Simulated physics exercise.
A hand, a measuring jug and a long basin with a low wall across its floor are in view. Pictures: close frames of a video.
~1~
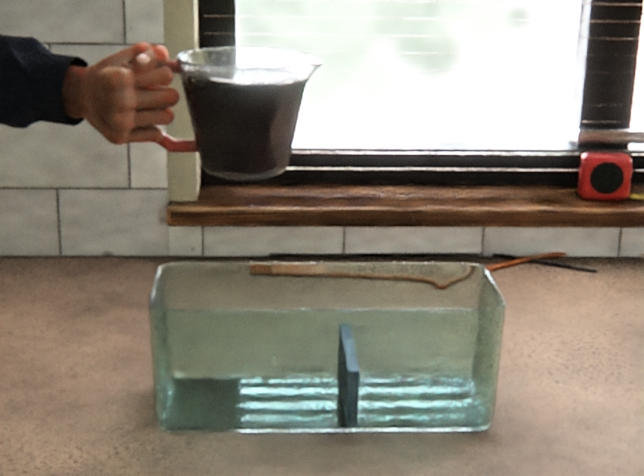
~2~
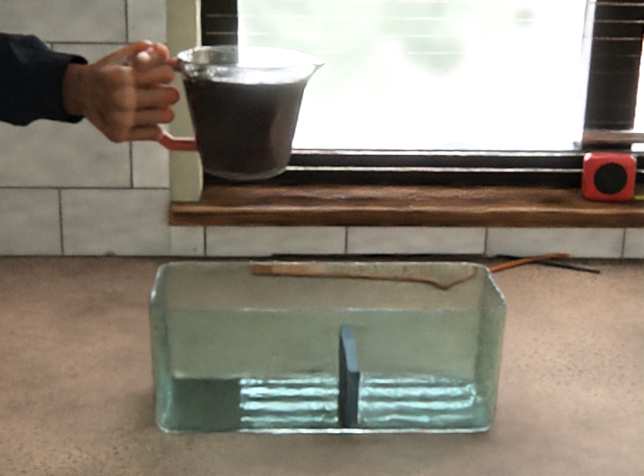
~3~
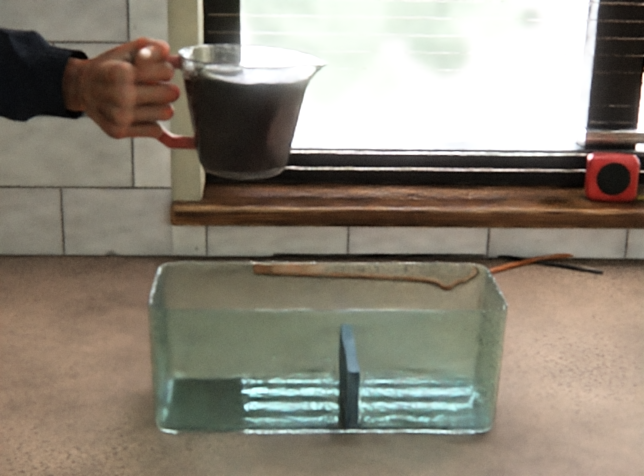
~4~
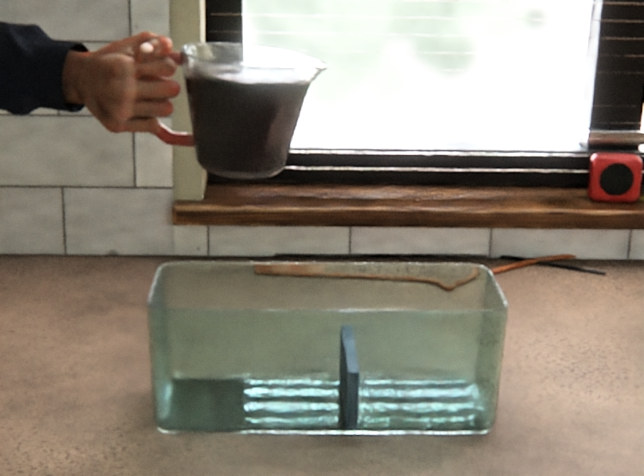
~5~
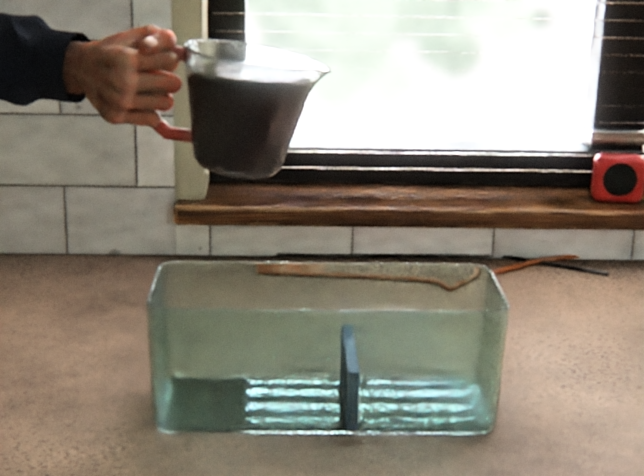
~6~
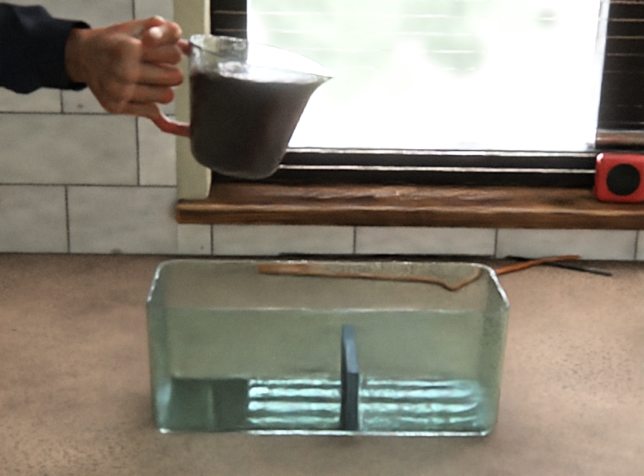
A hand in a dark sleeve, at upper left, holds a clear measuring jug of dark liquid nearly still, then tilts it slightly to the right, while the view drifts very slightly. The setting is a brown counter seen from the front, with white tiles and a bright window behind. Below the jug sits a long greenish glass basin with a low dark wall across its floor, and a red object rests on the wooden sill at right.
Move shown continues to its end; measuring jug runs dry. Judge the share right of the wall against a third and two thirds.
Exceeds two thirds.
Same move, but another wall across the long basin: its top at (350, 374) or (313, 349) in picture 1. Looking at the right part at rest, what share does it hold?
The first placement leaves close to 75 per cent, the second close to 95 per cent.
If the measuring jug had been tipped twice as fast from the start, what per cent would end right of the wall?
It works out near 80 %.
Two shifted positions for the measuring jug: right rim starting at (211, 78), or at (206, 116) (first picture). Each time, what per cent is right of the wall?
It comes out at around 5 percent and then around 0 percent.
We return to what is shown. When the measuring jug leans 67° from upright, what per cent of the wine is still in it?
It still holds around 65 per cent there.
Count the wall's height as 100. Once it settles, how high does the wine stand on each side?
Some 0 per cent left and 60 right.
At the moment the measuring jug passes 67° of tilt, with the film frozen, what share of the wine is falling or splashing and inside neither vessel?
It's close to 25 percent.
A moment on, the measuring jug is tipped part way and 66 per cent is still to pour, 0 is left of the wall and 9 right of it.
Next, the measuring jug is tipped right over and 11 per cent is still to pour, 1 is left of the wall and 69 right of it.
Then the measuring jug is tipped right over and 0 per cent is still to pour, 9 is left of the wall and 90 right of it.
Later the measuring jug is tipped right over and 0 per cent is still to pour, 9 is left of the wall and 90 right of it.
In the end 9 per cent lies left of the wall, 90 right of it and 1 outside.
